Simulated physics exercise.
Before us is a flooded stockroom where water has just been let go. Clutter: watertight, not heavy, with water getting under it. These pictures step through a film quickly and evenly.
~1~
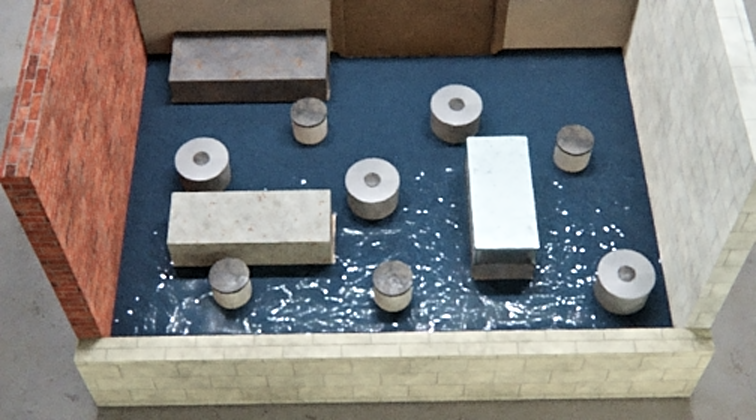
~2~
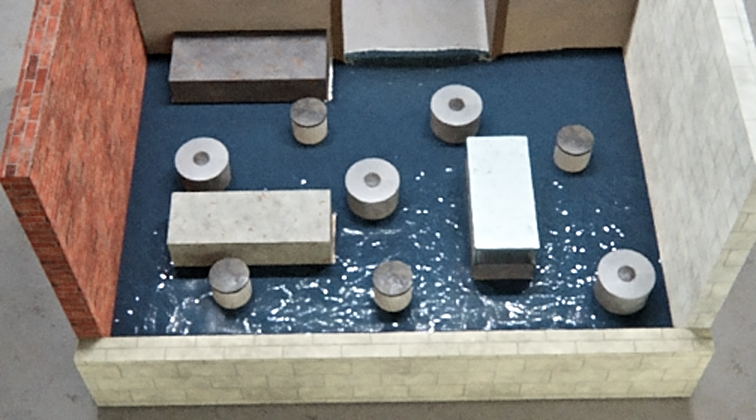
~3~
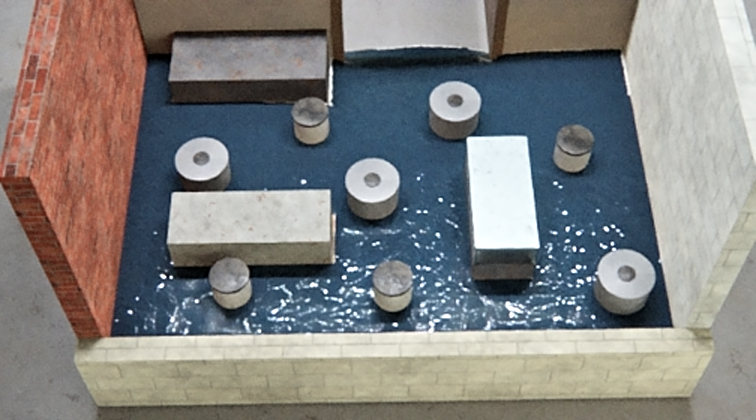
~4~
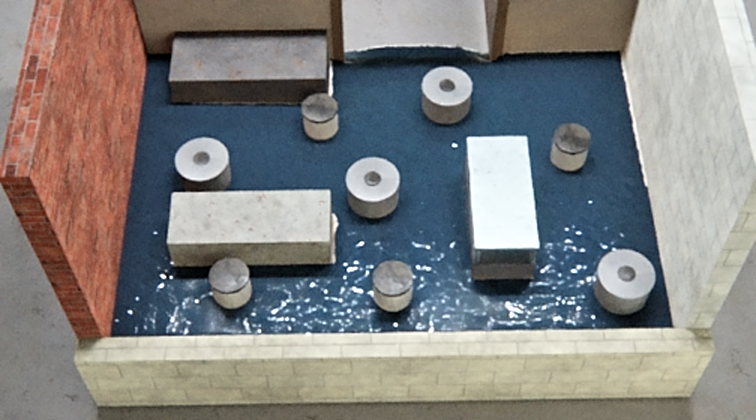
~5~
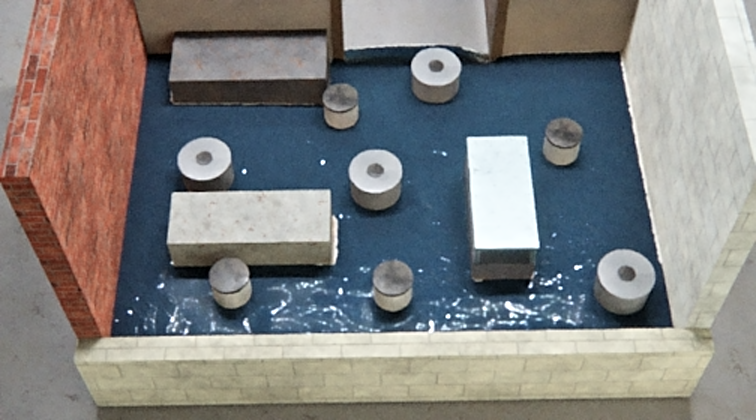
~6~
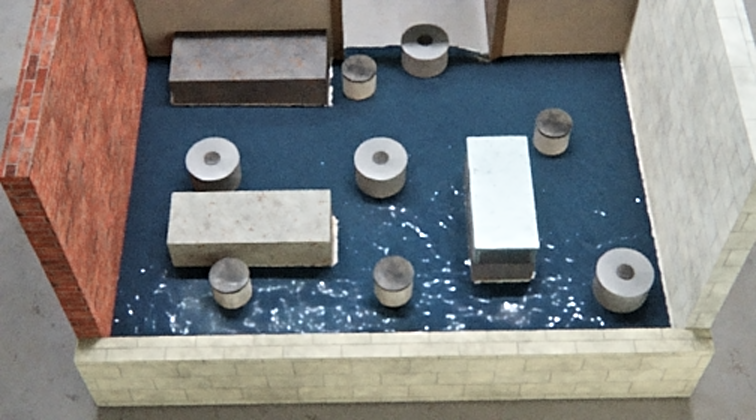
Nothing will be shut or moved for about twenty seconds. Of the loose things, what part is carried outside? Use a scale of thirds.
On that scale, two thirds or above.
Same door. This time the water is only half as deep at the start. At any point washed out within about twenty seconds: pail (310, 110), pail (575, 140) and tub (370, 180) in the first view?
One after the other: Swept away, swept away, swept away.
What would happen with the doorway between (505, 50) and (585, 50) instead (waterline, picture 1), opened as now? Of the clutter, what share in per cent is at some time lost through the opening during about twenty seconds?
Around 60 in a hundred.
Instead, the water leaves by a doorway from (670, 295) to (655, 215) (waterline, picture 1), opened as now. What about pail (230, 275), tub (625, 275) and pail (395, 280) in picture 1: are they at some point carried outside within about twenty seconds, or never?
Object one: Remains; object two: Leaves; object three: Leaves.
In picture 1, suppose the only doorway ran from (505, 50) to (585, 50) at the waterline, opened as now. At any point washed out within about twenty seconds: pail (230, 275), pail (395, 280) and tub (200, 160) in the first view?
Looking at them in turn, number one is held back, number two is held back, and number three is held back.
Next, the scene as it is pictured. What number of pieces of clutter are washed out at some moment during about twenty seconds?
The figure is 6.
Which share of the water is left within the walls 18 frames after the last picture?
Roughly 48 in a hundred.
A moment on, 2 of 8 are out; 6 afloat.
Next, 4 of 8 are out; 4 afloat.
Later, 6 of 8 are out; 2 afloat.
In the end, 6 of 8 are out; 1 afloat.
